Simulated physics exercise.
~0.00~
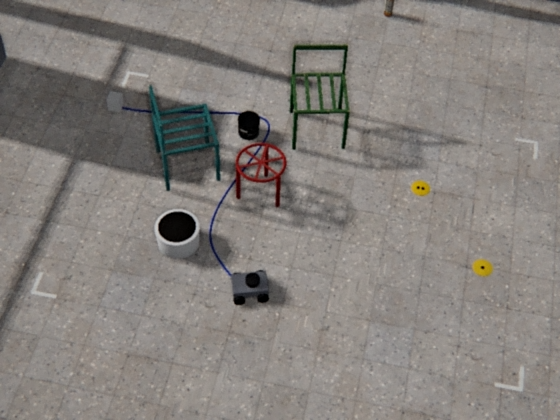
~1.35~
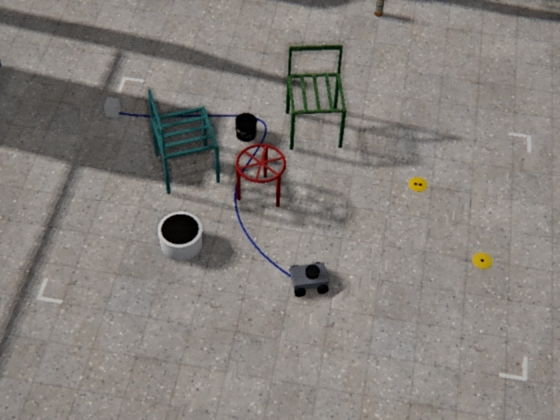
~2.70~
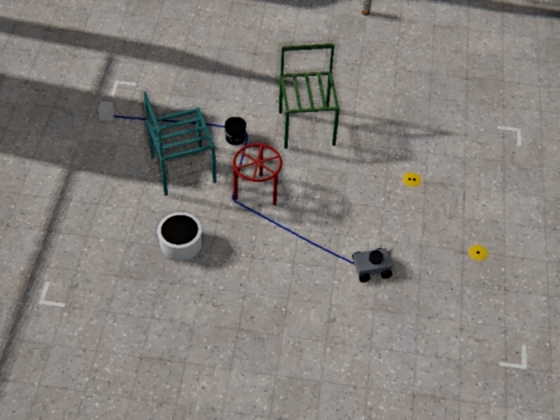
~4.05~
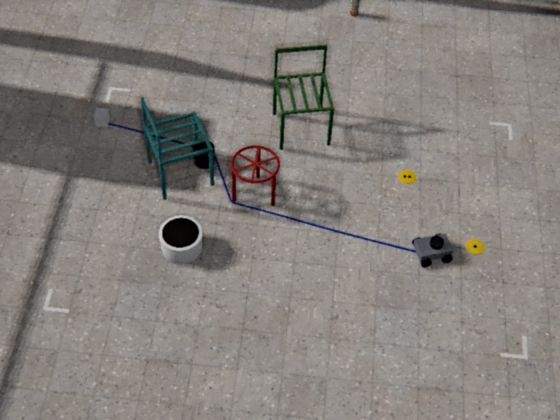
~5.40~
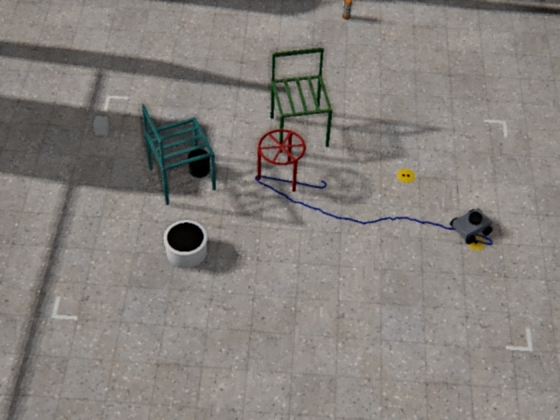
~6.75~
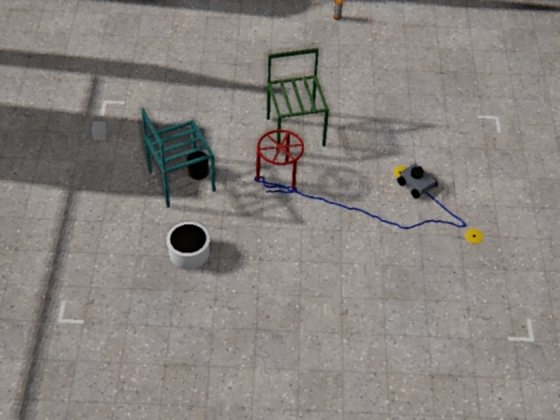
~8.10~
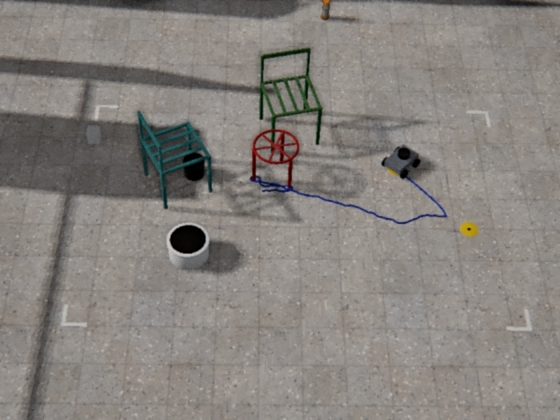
In the video, a small cart trailing a blue lead drives right across paving, the tightening lead dragging a black bin toward the teal chair, then coming loose as the red stool shifts slightly; the cart turns back up and left, stopping below the green chair's right side.
